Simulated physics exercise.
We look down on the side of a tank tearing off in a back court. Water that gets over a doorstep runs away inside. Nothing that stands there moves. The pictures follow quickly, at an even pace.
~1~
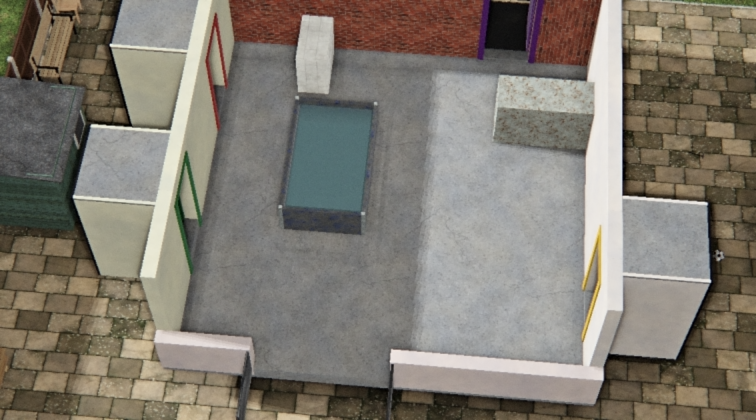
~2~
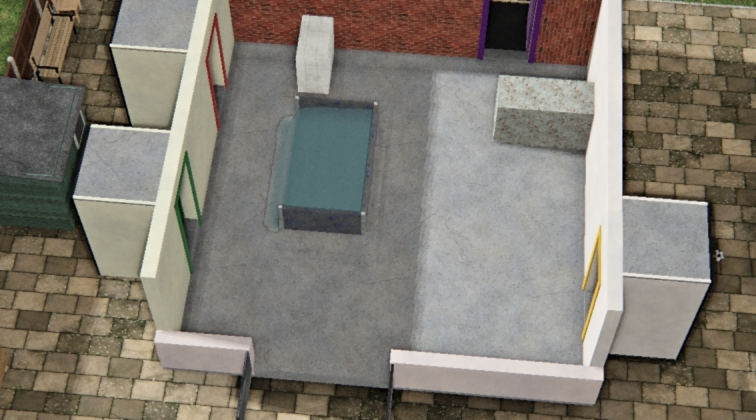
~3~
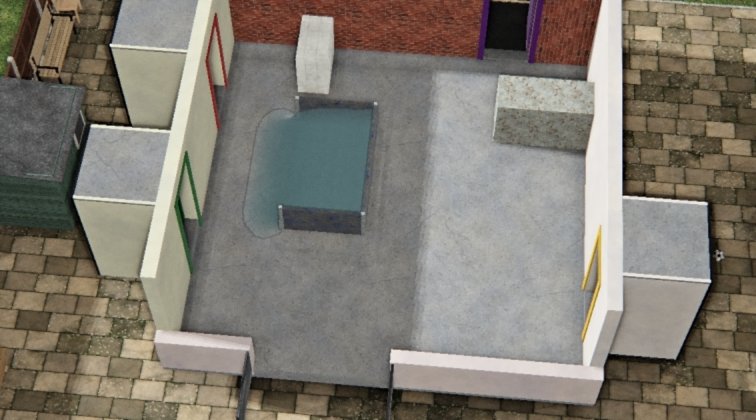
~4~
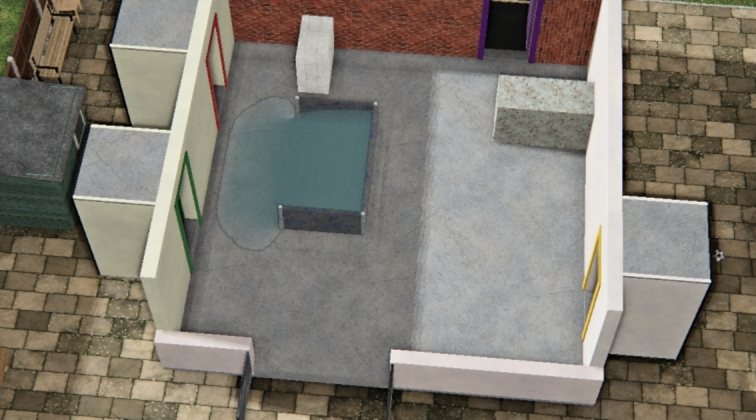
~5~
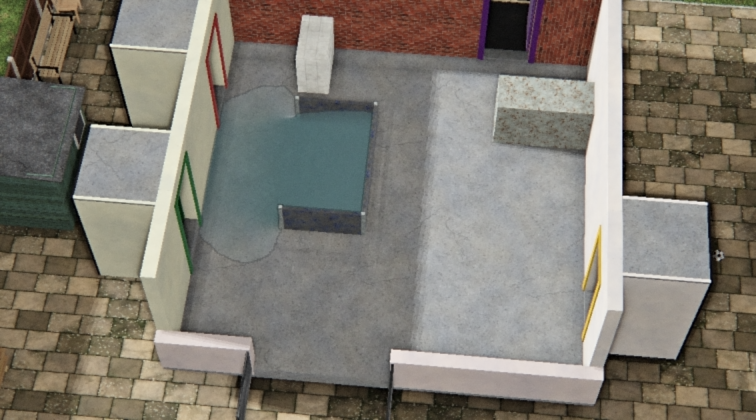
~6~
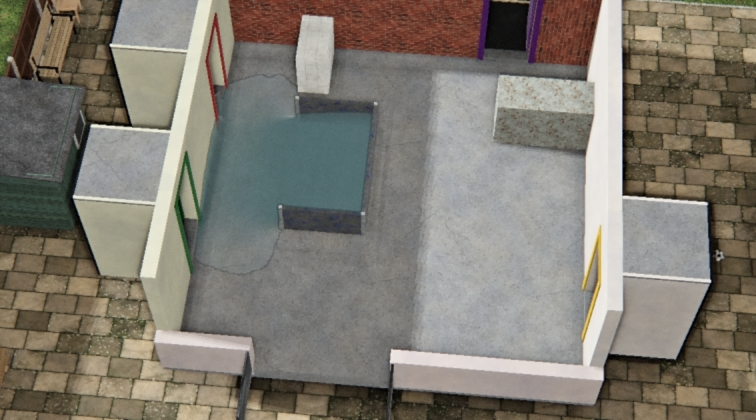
Open tank in a walled back court losing its left side, water pouring out and spreading leftward across the grey floor.
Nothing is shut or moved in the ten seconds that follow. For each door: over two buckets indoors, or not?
In the end: The yellow door holds within the limit; the red door floods; the purple door holds within the limit; the green door holds within the limit.
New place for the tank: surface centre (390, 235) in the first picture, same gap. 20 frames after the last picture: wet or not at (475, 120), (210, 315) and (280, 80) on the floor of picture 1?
As listed: No water, wet, flooded.
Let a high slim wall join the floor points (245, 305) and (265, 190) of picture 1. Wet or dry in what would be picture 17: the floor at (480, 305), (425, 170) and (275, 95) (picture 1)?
In turn: Not flooded, free of water, under water.
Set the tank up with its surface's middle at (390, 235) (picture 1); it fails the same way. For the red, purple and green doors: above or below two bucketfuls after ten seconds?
Red door stays under; purple door keeps below it; green door passes that mark.
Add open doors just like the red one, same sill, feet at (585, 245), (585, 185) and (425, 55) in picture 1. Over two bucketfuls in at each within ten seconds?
One after the other: Takes less, keeps below it, takes less.
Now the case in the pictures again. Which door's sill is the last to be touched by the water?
That is the purple one.
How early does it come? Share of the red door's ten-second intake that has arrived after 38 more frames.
Roughly 100 per cent.
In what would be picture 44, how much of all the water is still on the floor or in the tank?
Some 84 per cent.
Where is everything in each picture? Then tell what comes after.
In the first picture, the open tank at (329, 157) is whole and still.
In the second picture, the front is at (277, 231), out from the gap at (292, 165).
In the third picture, the front is at (264, 235), out from the gap at (292, 167).
In the fourth picture, water pours out at (292, 168) and has run to (243, 242).
In the fifth picture, water pours out at (292, 168) and has run to (222, 249).
In the sixth picture, the front is at (196, 252), out from the gap at (292, 168).
A moment on, water covers 15 % of the floor; the yellow door not reached, the red door over two buckets in, the purple door not reached, the green door wet at the sill, nothing in.
Next, water covers 25 % of the floor; the yellow door not reached, the red door far over two buckets in, the purple door not reached, the green door wet at the sill, nothing in.
Then, water covers 35 % of the floor; the yellow door not reached, the red door far over two buckets in, the purple door not reached, the green door wet at the sill, nothing in.
Later, water covers 60 % of the floor; the yellow door not reached, the red door far over two buckets in, the purple door not reached, the green door wet at the sill, nothing in.
In the end, water covers 80 % of the floor; the yellow door wet at the sill, nothing in, the red door far over two buckets in, the purple door wet at the sill, nothing in, the green door wet at the sill, nothing in.
